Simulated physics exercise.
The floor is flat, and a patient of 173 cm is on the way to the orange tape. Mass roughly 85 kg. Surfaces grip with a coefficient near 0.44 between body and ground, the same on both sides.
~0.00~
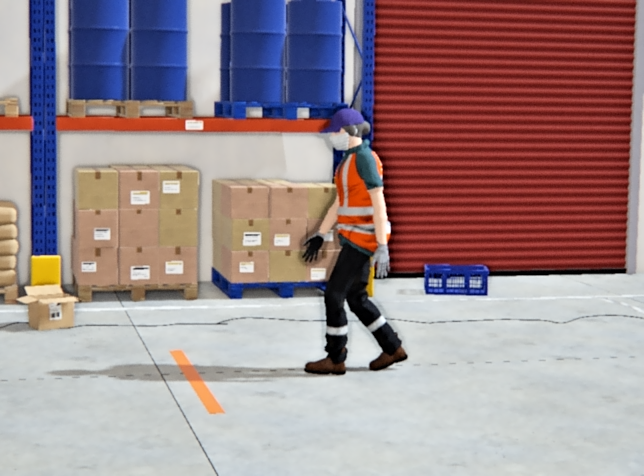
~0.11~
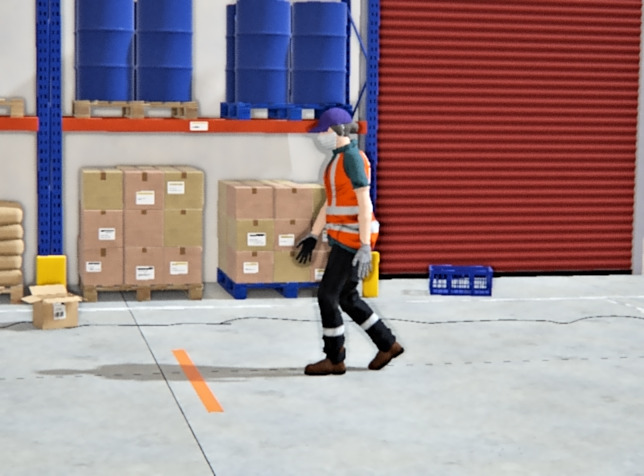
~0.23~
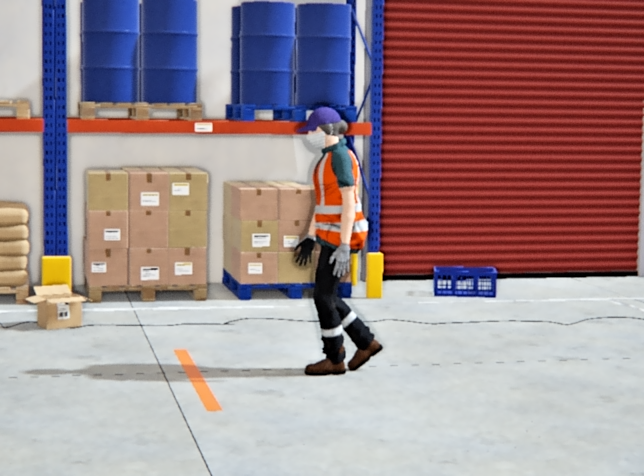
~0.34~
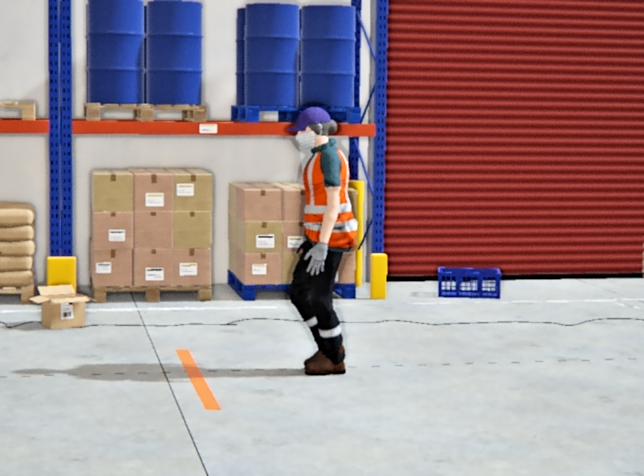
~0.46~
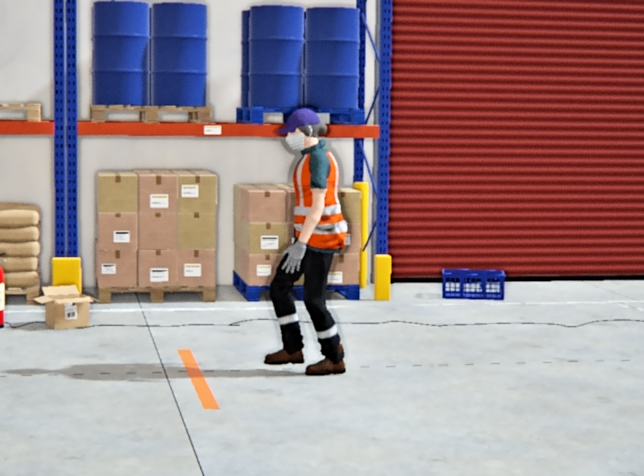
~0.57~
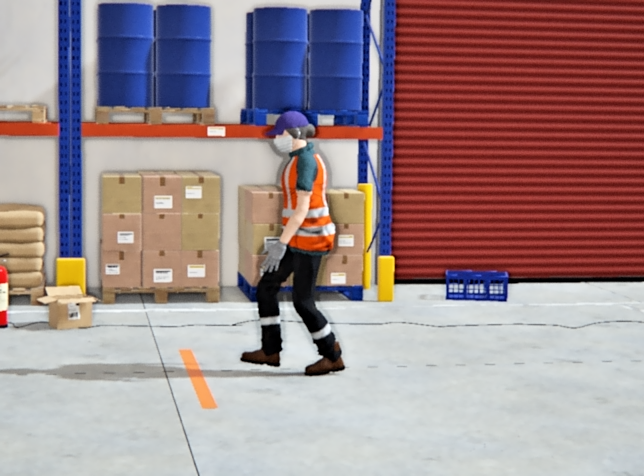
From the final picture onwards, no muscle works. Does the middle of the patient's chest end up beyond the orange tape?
No.
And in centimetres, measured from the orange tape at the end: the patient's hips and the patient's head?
Patient's hips short by 60, patient's head short by 20.
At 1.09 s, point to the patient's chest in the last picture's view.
It would be at about (260, 289) then.
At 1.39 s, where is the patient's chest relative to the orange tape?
Position: Approx. 40 cm short.
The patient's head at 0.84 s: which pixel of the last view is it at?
Somewhere about (267, 184) in the last picture.
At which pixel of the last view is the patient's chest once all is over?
Somewhere close to (247, 318).
After 0.84 s the patient's chest is 50 cm short of the orange tape, near (276, 224) in the last picture's view; the patient's head 44 cm short of the orange tape.
After 1.09 s the patient's chest is 42 cm short of the orange tape, near (260, 289) in the last picture's view.
After 1.39 s the patient's chest is 40 cm short of the orange tape, near (254, 297) in the last picture's view; the patient's head 19 cm short of the orange tape.
When all is still (2.3 s), patient's hips stop short of the orange tape; patient's head stops short of the orange tape; patient's chest stops short of the orange tape.
